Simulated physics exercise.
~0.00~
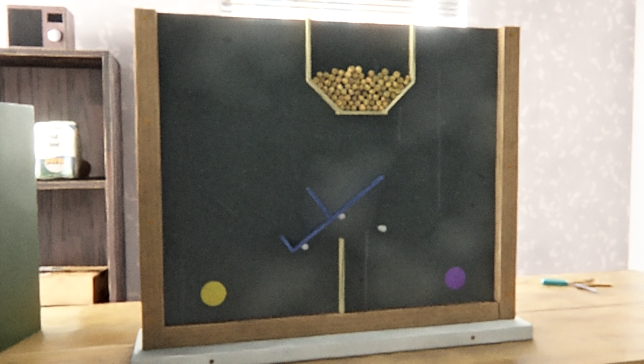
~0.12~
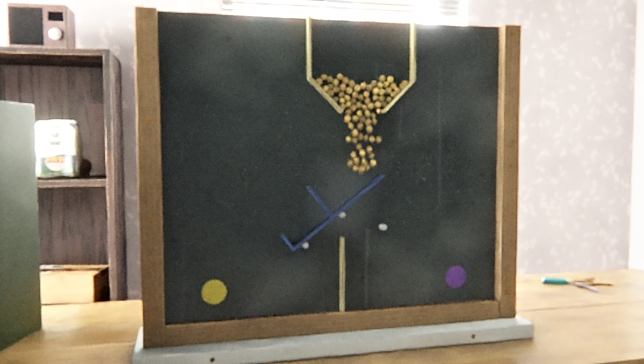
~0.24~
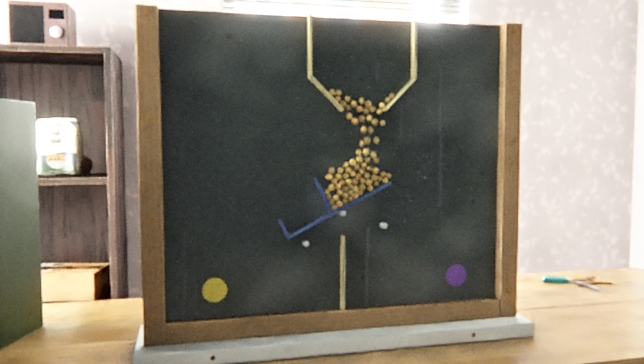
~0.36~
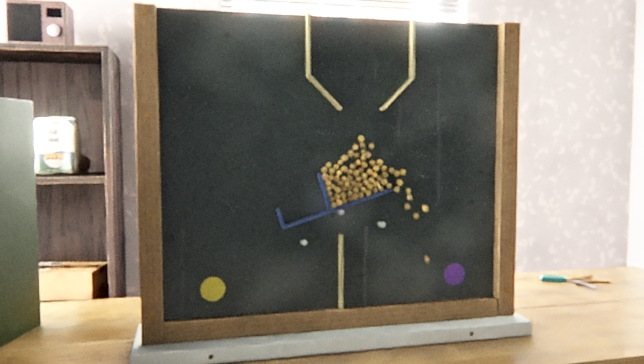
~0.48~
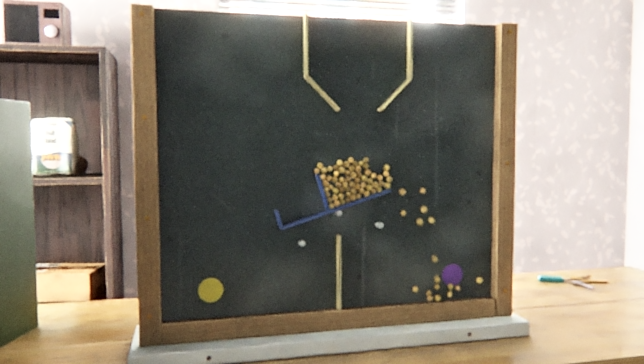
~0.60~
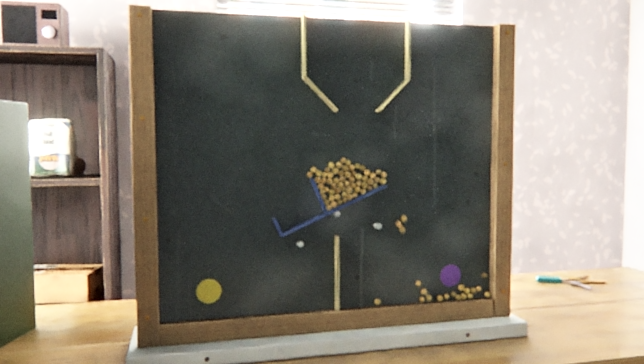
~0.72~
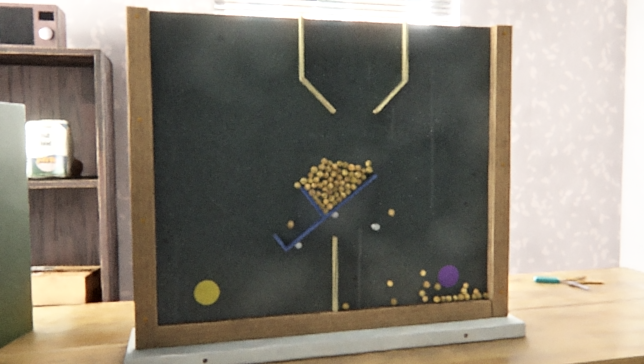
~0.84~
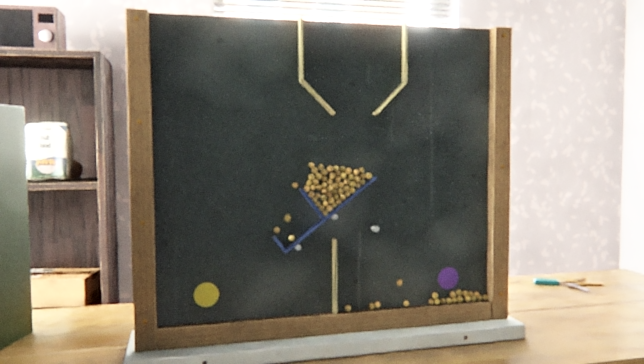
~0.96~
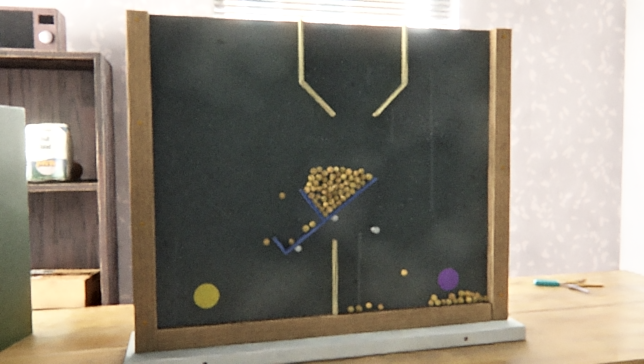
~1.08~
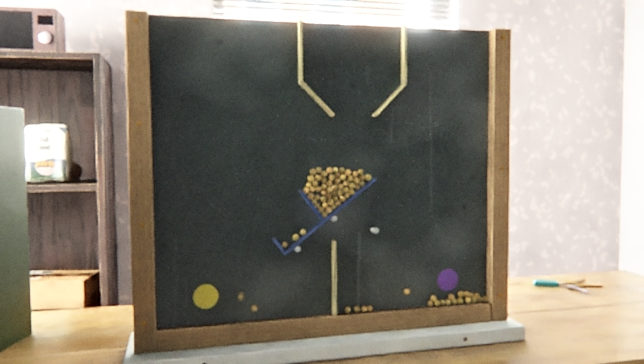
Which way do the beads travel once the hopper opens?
They move down, dropping out of the hopper onto the blue tray, with some falling on to the floor of the case.
